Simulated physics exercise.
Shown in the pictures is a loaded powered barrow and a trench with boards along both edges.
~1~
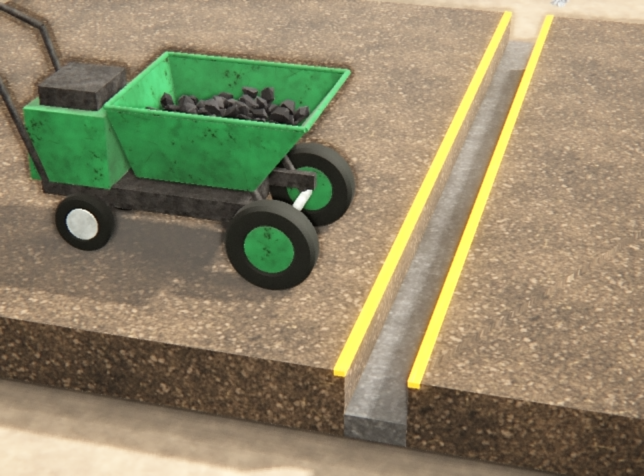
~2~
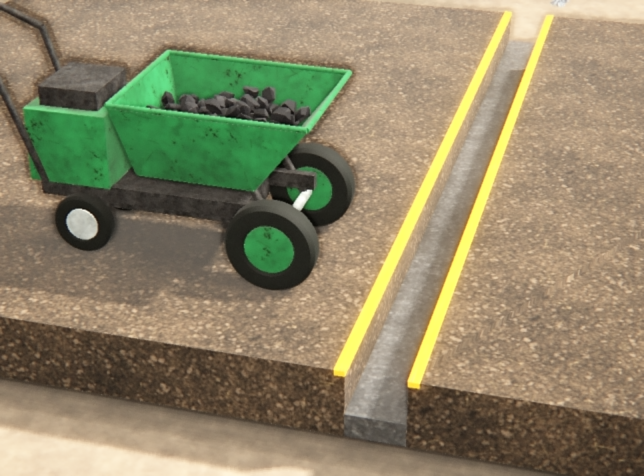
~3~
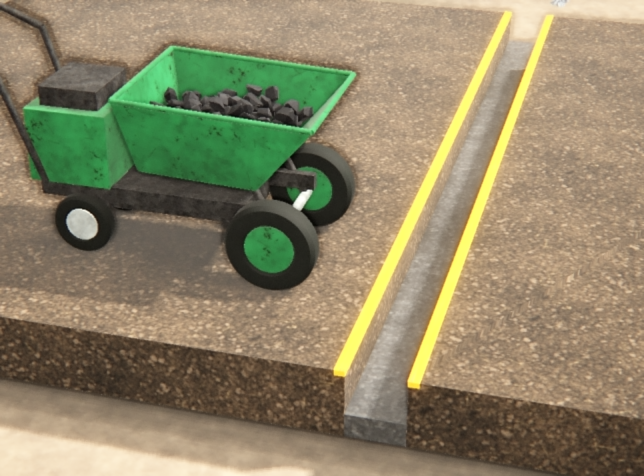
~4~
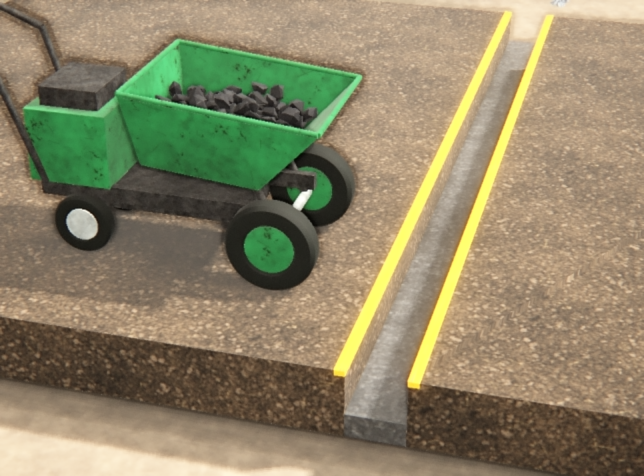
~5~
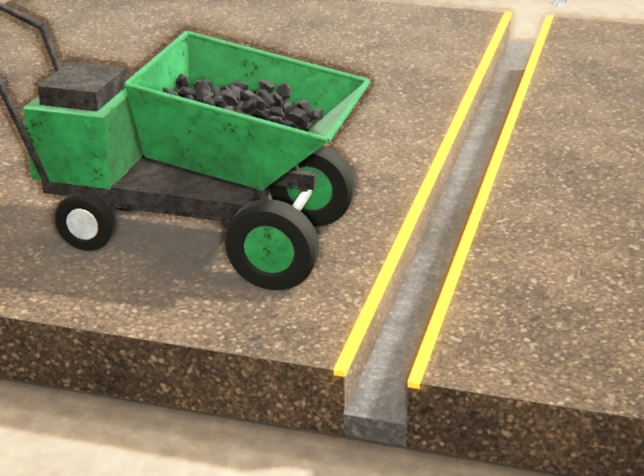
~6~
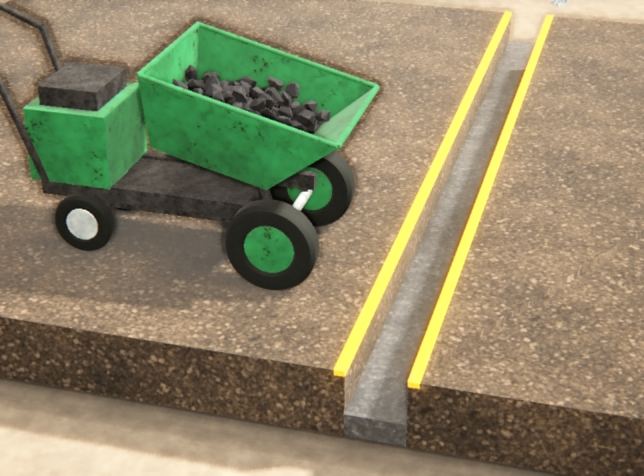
On a patch of brown, gritty ground beside a narrow trench edged with yellow boards, a green powered barrow loaded with black lumps stood still, then its skip gradually tilted a little toward the right.
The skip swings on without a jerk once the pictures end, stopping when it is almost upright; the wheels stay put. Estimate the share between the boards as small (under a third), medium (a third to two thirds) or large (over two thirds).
It is medium.
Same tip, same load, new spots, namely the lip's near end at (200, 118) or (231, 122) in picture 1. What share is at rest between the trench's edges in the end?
First spot: About 40 percent; second spot: About 70 percent.
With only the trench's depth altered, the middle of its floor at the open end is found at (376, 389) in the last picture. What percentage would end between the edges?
About 40 per cent.
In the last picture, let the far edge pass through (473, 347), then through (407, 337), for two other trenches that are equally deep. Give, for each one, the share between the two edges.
90 %, then 10 %.
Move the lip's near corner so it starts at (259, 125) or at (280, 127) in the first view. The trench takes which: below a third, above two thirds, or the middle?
In the first case above two thirds, in the second case over two thirds.
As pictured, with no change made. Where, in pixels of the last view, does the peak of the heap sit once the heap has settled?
Once it settles, the peak is close to (475, 269) in the last picture.
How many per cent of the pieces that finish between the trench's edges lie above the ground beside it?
Estimate: Around 0 %.
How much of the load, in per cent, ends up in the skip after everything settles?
Roughly 0 percent.
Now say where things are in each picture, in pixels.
Lip of the skip near (305, 130), level; top of the load near (221, 118), lumps of coal; first edge of the trench near (358, 330); far edge near (429, 341), the trench under half as wide as the skip, and about as deep as wide, in the first frame.
Lip of the skip near (307, 131), level; top of the load near (222, 118), in the second frame.
Lip of the skip near (311, 133), tipped barely; top of the load near (217, 105), in the third frame.
Lip of the skip near (318, 136), tipped a little; top of the load near (216, 116), in the fourth frame.
Lip of the skip near (327, 140), tipped a little; top of the load near (219, 102), in the fifth frame.
Lip of the skip near (337, 147), tipped a little; top of the load near (214, 94); first edge of the trench near (358, 330); far edge near (429, 341), in the sixth frame.
Shortly afterwards, skip tipped steeply; the whole lot in the skip.
Next, skip tipped right over; all but a few in the skip; a little in or heaped over the trench; only a few beyond it.
Some moments later, skip tipped right over; a little in the skip; near a third in or heaped over the trench; near half beyond it.
In the end, skip tipped right over; near half in or heaped over the trench; near half beyond it.
